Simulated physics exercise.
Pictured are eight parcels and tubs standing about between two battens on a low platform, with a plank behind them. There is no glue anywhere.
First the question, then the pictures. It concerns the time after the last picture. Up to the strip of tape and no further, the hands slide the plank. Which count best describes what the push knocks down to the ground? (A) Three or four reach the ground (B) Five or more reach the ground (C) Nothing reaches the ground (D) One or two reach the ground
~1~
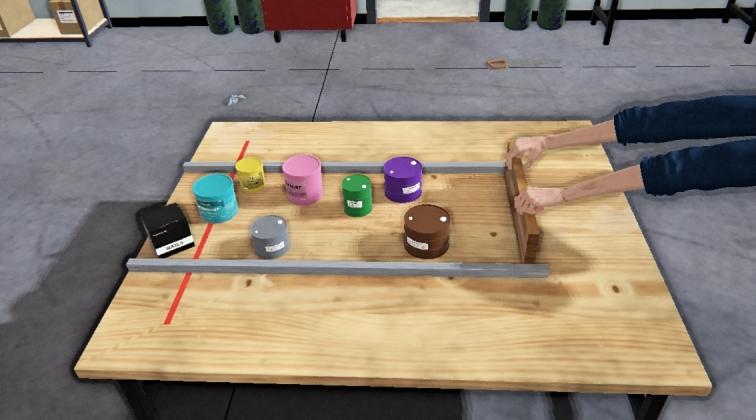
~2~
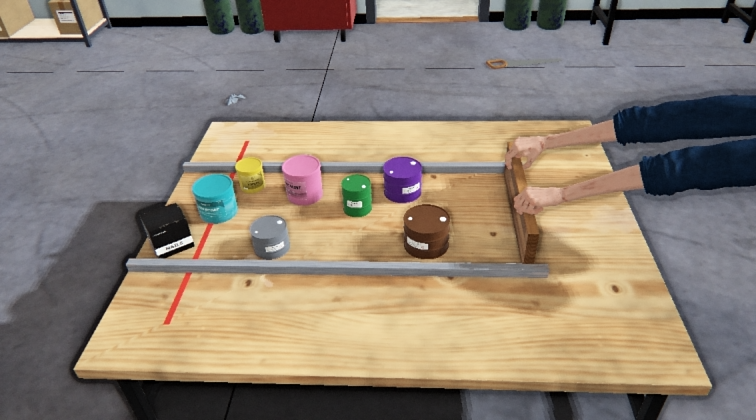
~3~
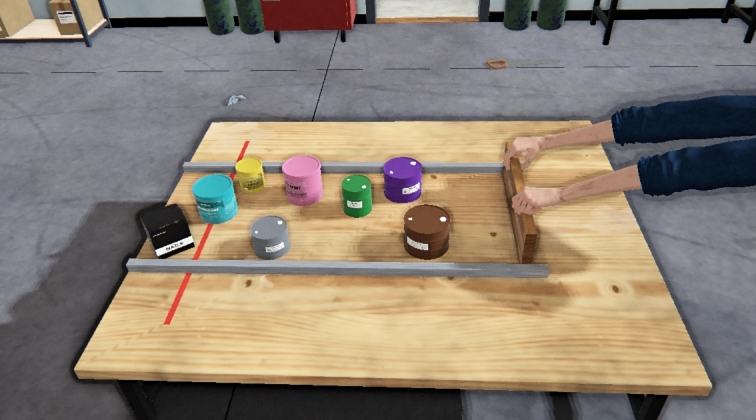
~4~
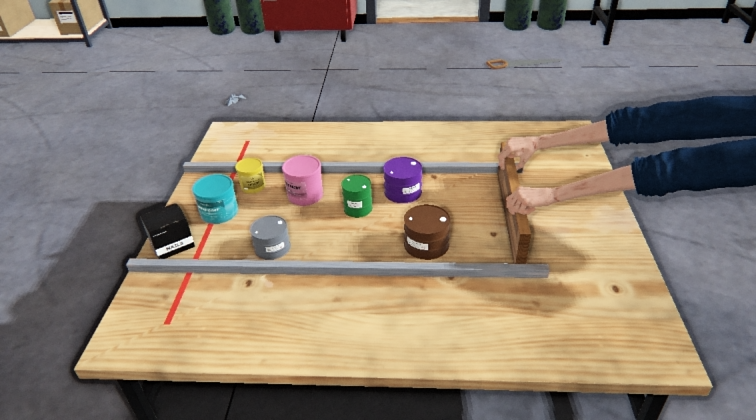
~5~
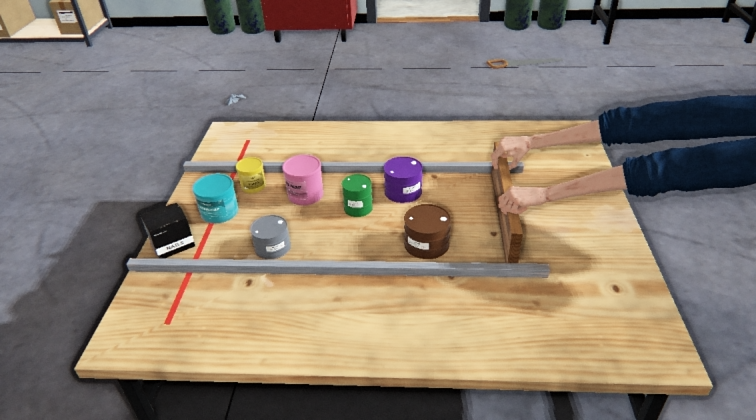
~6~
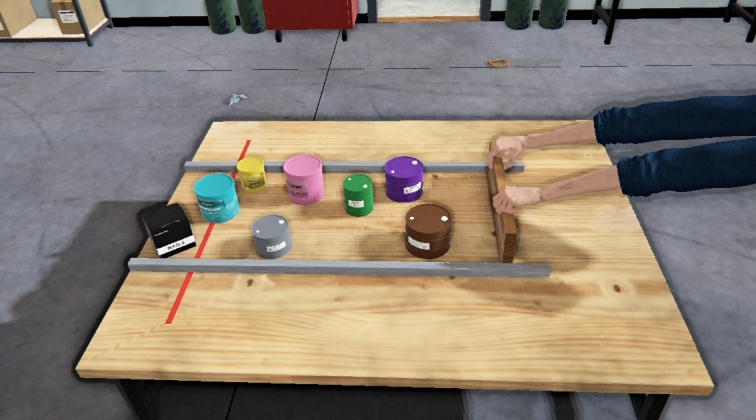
Option D: One or two reach the ground.
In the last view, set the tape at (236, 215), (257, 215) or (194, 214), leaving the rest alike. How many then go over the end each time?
Try 1: 1; try 2: 0; try 3: 5.
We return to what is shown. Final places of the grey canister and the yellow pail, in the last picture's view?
You'll find the first one at (138, 243) and the second at (187, 169).
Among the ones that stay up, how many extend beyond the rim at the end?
Overhang count: 4.
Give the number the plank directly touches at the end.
The count comes out at 3.
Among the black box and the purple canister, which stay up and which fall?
Looking at each, the black box drops away and the purple canister holds its spot.
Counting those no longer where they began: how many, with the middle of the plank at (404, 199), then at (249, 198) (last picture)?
Moved so far: 2, later 8.
Soon after, none off yet; black box at rest near (169, 231); turquoise pail at rest near (217, 198); yellow pail at rest near (252, 175).
After that, none off yet; black box displaced a little near (156, 230); turquoise pail displaced a little near (196, 206); yellow pail displaced about its own width near (229, 169).
In the end, the number that fall off is one or two; gone, black box.
